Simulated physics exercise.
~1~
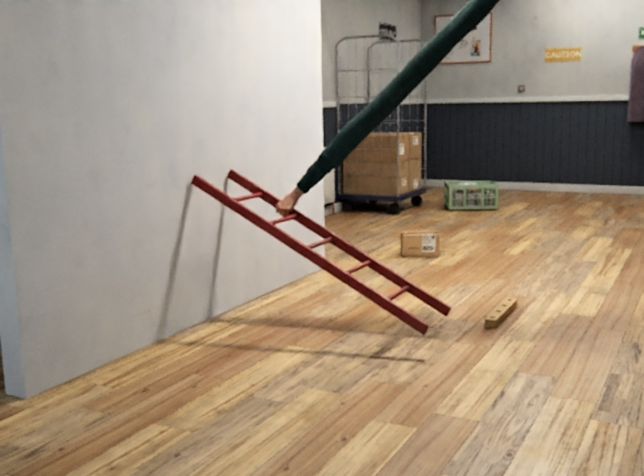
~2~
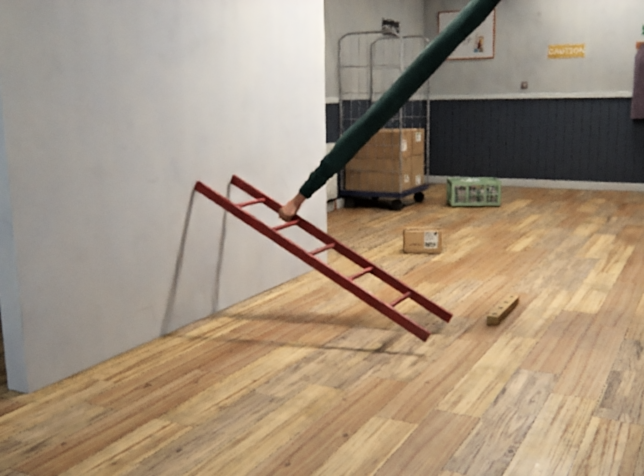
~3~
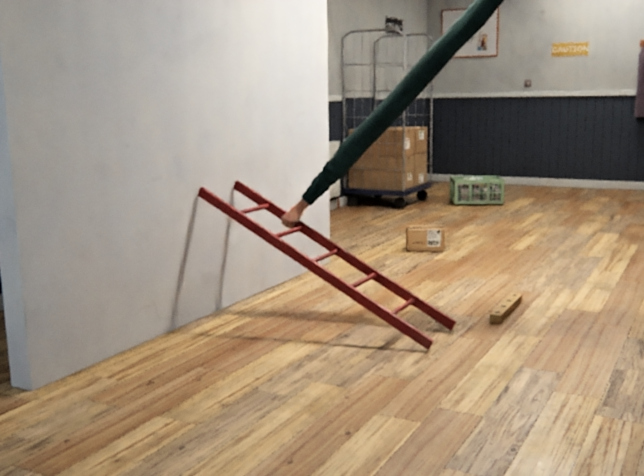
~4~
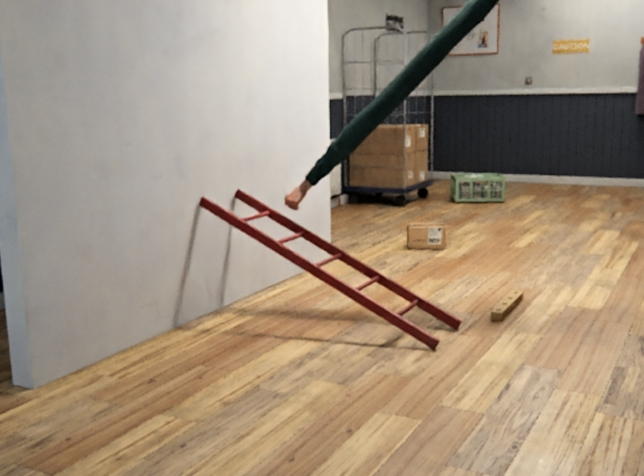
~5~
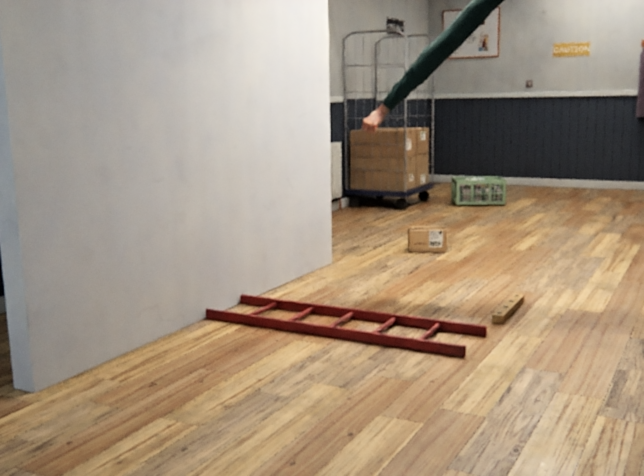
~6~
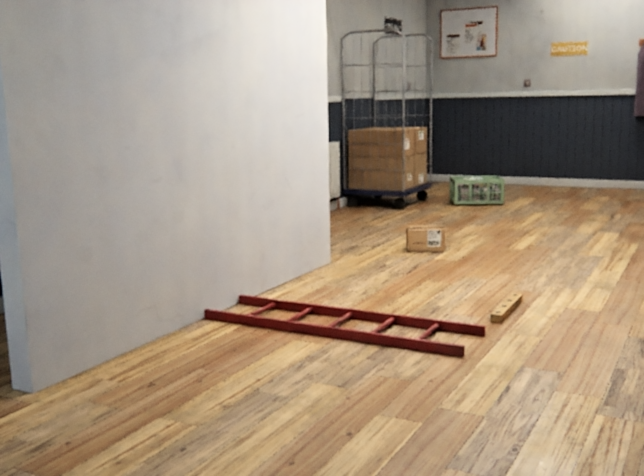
A red ladder-like gate leaned at a low slant against a pale wall, held by a hand in a green sleeve, until the hand let go and drew back, and the gate slid down and ended up lying flat on the wooden floor.
